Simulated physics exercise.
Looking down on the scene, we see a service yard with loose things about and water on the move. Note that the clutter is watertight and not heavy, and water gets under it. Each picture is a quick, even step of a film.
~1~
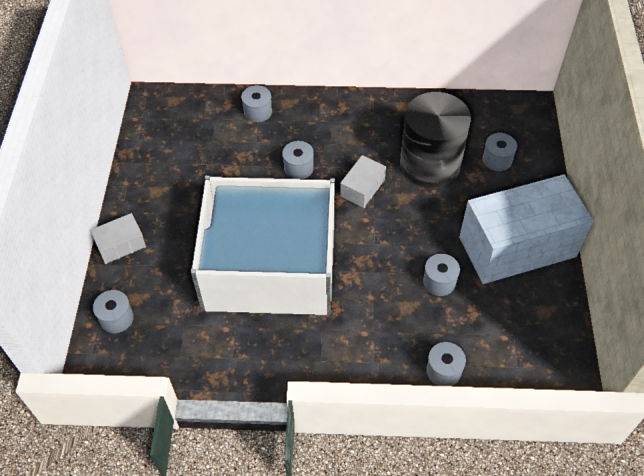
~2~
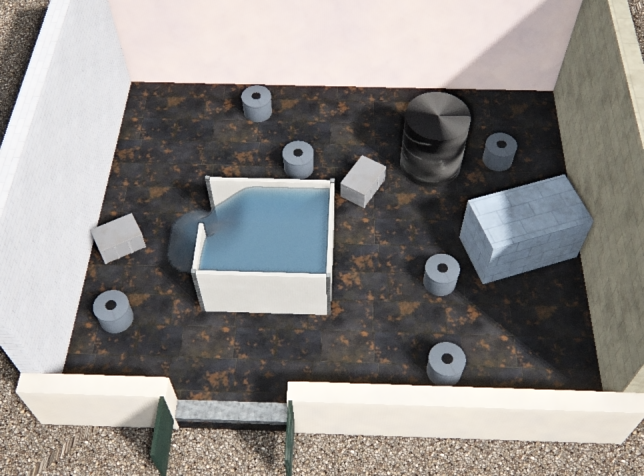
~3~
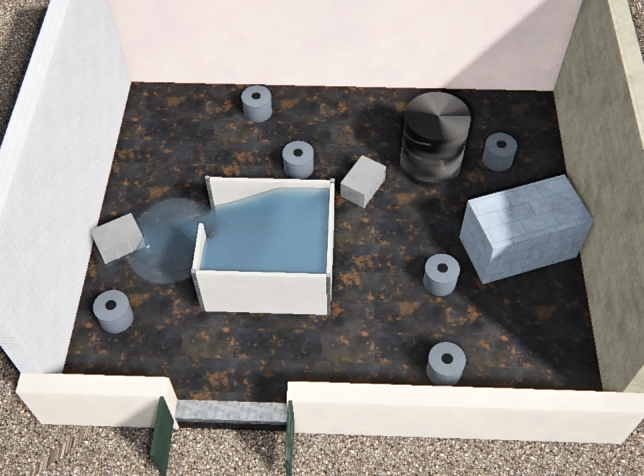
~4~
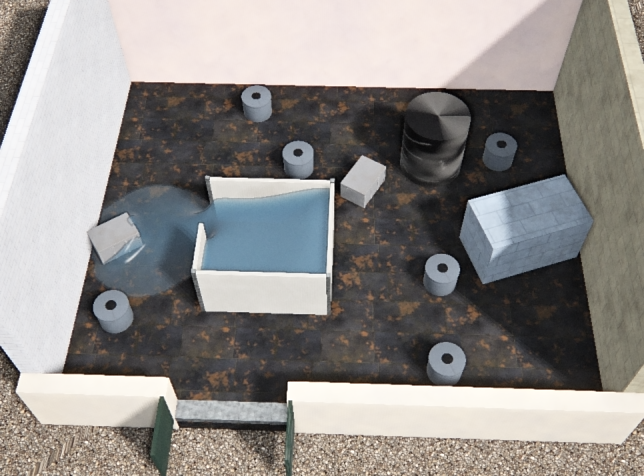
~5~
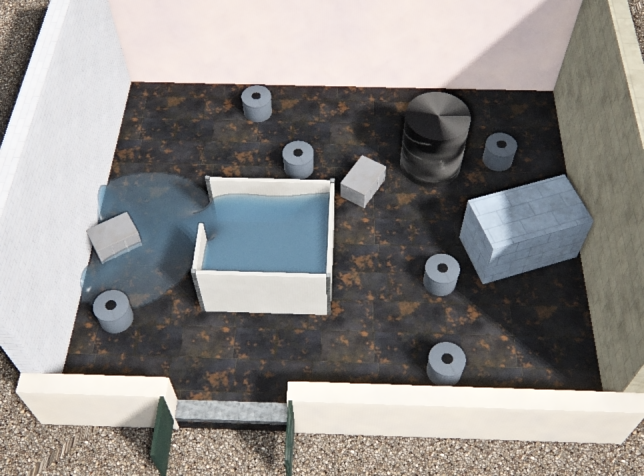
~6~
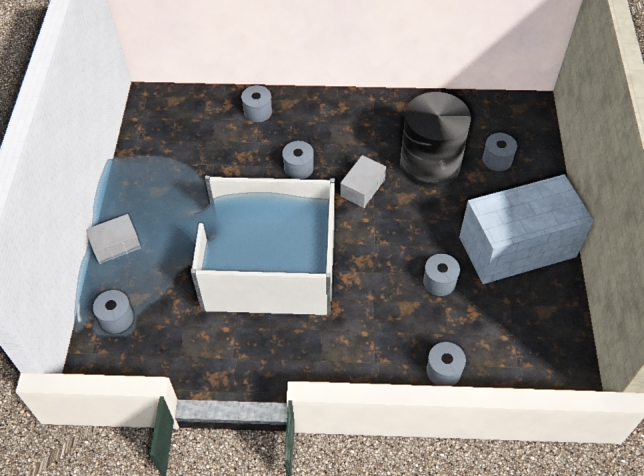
Water pouring from a gap in a white-walled tank, spreading left across a dark yard floor around a pale, barely shifting crate.
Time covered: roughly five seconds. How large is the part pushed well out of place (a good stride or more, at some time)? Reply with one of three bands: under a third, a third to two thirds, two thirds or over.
A third to two thirds.
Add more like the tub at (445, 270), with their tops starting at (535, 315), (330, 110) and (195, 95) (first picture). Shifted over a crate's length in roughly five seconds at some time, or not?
Stays put, shoved clear, shoved clear.
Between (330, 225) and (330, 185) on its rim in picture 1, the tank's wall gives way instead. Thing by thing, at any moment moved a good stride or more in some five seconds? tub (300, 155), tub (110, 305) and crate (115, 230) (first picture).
Here's my take, in sequence: Fails to go that far, fails to go that far, and fails to go that far.
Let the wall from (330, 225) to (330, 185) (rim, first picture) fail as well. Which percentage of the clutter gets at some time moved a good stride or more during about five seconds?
My estimate is some 40 per cent of them.
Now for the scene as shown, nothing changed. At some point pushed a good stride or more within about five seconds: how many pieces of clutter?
That adds up to 5.
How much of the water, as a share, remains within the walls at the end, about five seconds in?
I'd estimate some 98 percent of the water stays.
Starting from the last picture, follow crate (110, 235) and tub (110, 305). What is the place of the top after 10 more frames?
(123, 352) and (168, 343), roughly.
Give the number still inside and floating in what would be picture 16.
Tally: 1.
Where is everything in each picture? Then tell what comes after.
The first frame shows a crate at (116, 232) rests on the ground; a tub at (298, 153), on the bottom; 0 of 8 have shifted.
The second frame shows a crate at (116, 232) rests on the ground; a tub at (298, 153), on the bottom; 0 of 8 have shifted.
The third frame shows a crate at (116, 232) rests on the ground; a tub at (298, 153) rests on the ground; 0 of 8 have shifted.
The fourth frame shows a crate at (112, 232) rests on the ground, close to its start; a tub at (298, 153), on the bottom; 0 of 8 have shifted.
The fifth frame shows a crate at (112, 231) rests on the ground, close to its start; a tub at (298, 153), on the bottom; 0 of 8 have shifted.
The sixth frame shows a crate at (111, 233), afloat, close to its start; a tub at (298, 153) rests on the ground; 1 of 8 have shifted.
A moment on, 0 of 8 are well off their spots; 1 afloat.
Next, 2 of 8 are well off their spots; 1 afloat.
Later, 3 of 8 are well off their spots; 2 afloat.
In the end, 5 of 8 are well off their spots, and 5 have been at some point; 4 afloat.
